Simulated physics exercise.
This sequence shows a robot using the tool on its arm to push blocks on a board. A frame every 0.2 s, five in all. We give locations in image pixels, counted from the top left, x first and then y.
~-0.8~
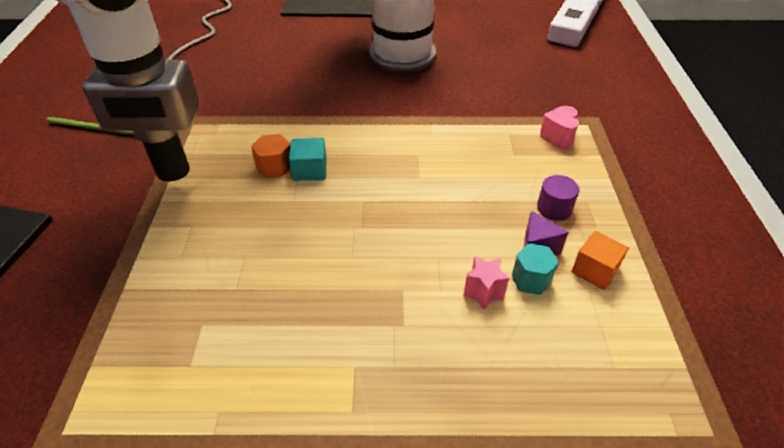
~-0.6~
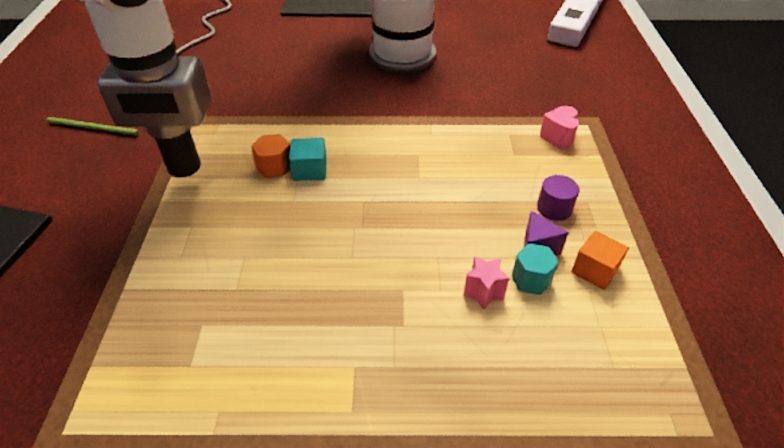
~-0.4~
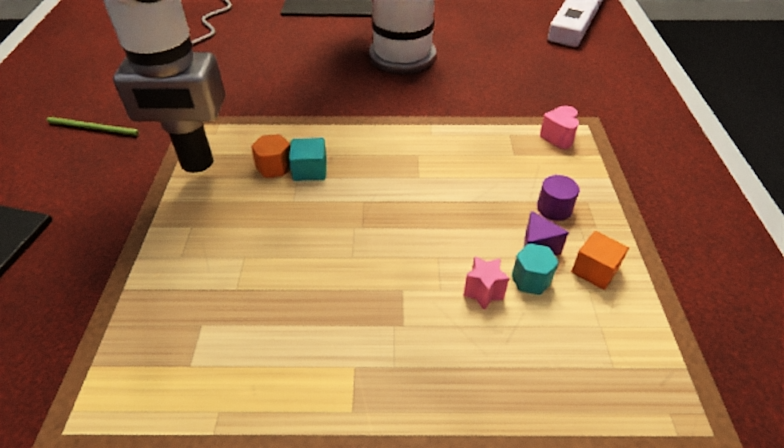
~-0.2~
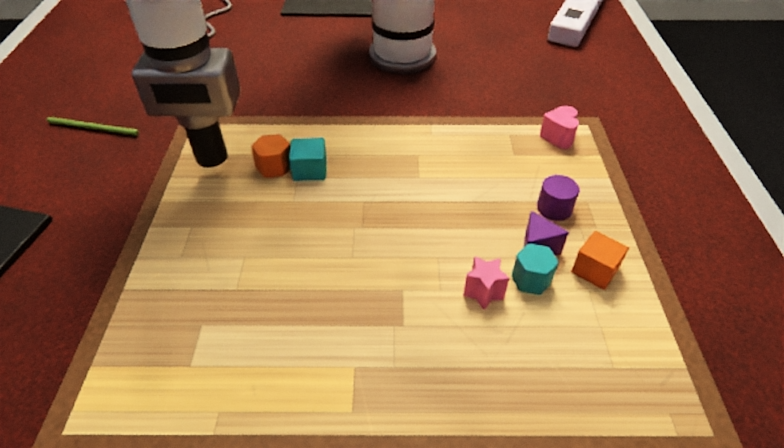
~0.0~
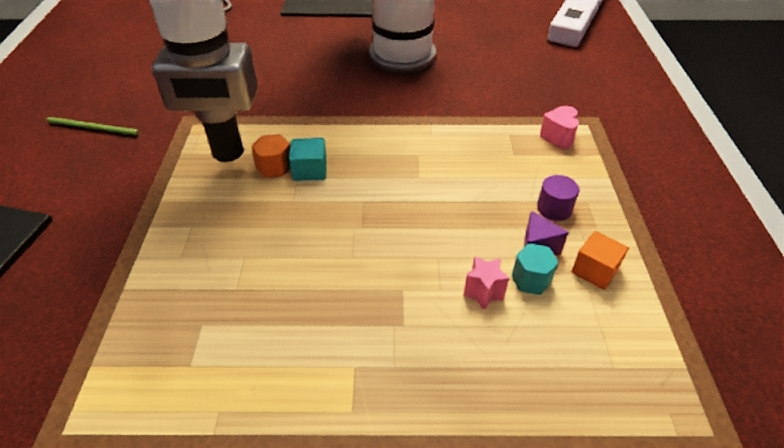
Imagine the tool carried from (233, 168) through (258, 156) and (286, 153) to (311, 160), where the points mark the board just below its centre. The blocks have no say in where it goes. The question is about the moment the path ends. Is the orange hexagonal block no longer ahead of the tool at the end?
No, that is not how it ends up.
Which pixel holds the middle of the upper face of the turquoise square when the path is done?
It should be at about (362, 162).
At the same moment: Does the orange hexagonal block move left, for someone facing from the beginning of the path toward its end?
I'd say no.
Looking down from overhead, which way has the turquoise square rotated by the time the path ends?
Clockwise, from overhead.
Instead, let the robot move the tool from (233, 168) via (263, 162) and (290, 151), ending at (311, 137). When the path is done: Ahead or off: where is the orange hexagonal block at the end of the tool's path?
The orange hexagonal block is left behind or beside.
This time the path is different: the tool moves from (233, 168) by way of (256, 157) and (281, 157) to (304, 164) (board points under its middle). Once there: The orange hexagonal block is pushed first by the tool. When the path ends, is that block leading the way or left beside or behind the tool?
I think the tool keeps pushing the orange hexagonal block along right to the end.
The first path, step by step. One third of the way, tool (255, 141); orange hexagonal block (283, 142); turquoise square (315, 148), turned 15° clockwise.
Two thirds of the way, tool (284, 137); orange hexagonal block (310, 140), turned 15° clockwise; turquoise square (336, 153), turned 40° clockwise.
At the end, tool (309, 144); orange hexagonal block (336, 148), turned 15° clockwise; turquoise square (362, 162), turned 40° clockwise.
